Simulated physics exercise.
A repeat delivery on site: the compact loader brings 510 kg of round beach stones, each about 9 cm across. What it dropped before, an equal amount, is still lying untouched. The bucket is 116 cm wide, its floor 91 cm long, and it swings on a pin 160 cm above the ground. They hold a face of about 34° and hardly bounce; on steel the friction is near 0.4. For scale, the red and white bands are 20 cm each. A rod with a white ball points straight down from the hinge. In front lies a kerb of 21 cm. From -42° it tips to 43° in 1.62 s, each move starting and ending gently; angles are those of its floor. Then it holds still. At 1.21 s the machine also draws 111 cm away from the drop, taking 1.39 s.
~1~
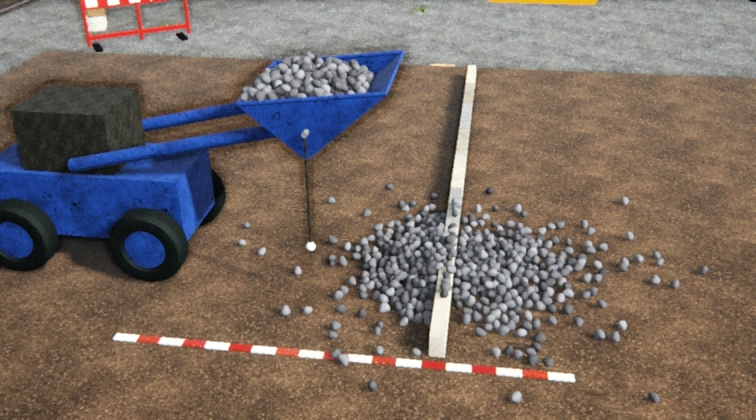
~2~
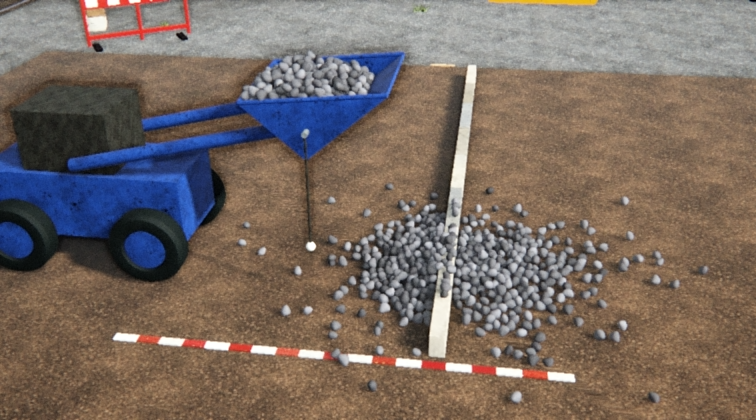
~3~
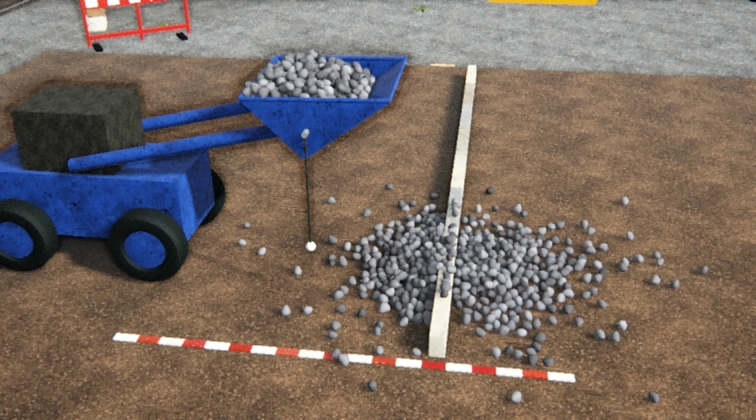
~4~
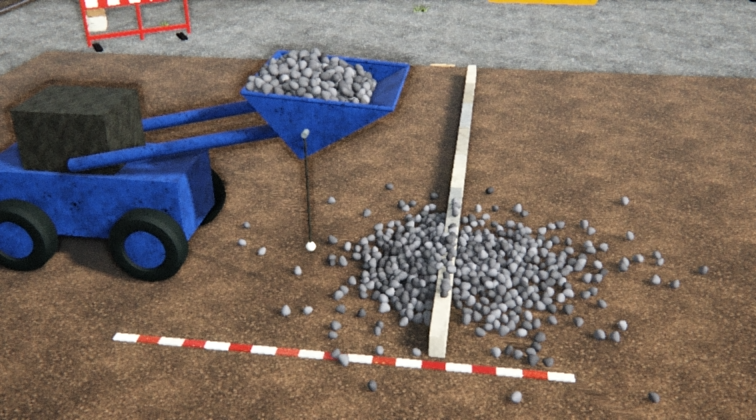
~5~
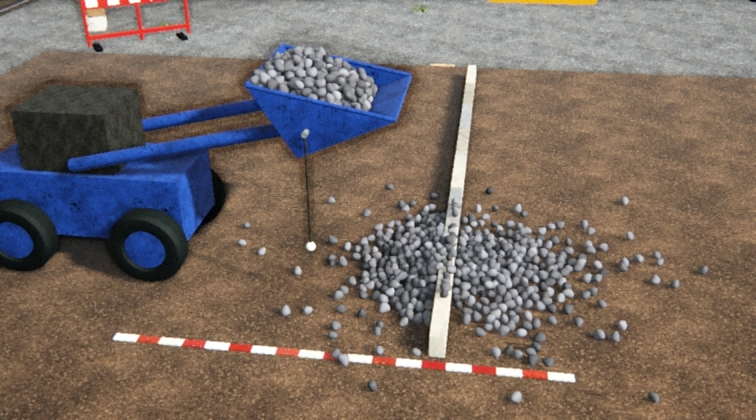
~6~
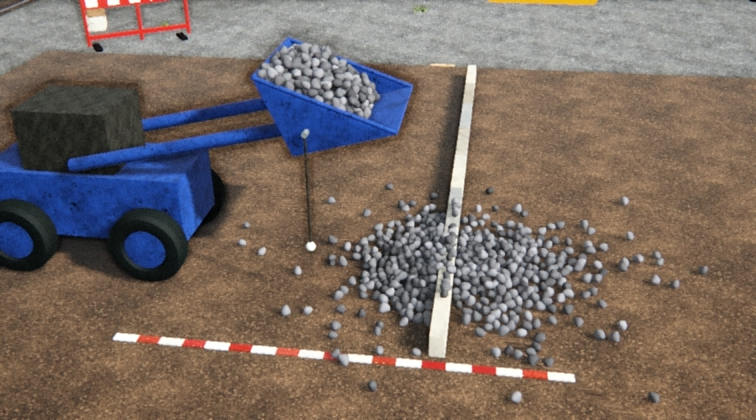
A blue bucket heaped with rounded grey stones, carried on two arms of a small blue wheeled machine at the left, tilts slowly forward, its right-hand lip dipping. Seen from above on brown ground edged by grey gravel, a scattered heap of similar stones lies still across a pale kerb, behind a red and white banded strip. The machine, its dark block, the hanging rod with its white ball and the camera stay still.
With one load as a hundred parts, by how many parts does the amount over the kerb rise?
Some 8 per cent is added.
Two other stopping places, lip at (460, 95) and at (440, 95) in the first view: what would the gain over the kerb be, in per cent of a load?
Near 65 per cent from the first place, 50 from the second.
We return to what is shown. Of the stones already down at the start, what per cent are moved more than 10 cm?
Roughly 10 per cent of them.
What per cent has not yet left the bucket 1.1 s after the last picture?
About 5 per cent.
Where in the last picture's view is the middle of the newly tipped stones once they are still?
Near (392, 255).
Then, 0.6 s after the last picture the floor is at 30°; in per cent of one load, 93 in the bucket, 60 on this side of the kerb, 48 over the kerb; the foremost stones are at (675, 262).
Then, 1.1 s after the last picture the floor is at 43°; in per cent of one load, 7 in the bucket, 143 on this side of the kerb, 51 over the kerb; the foremost stones are at (675, 262).
Then, 2.4 s after the last picture the floor is at 43°; in per cent of one load, 0 in the bucket, 146 on this side of the kerb, 56 over the kerb; the foremost stones are at (675, 262).
Then, 5.2 s after the last picture the floor is at 43°; in per cent of one load, 0 in the bucket, 146 on this side of the kerb, 56 over the kerb; the foremost stones are at (675, 262). Net gain over the kerb, 8.
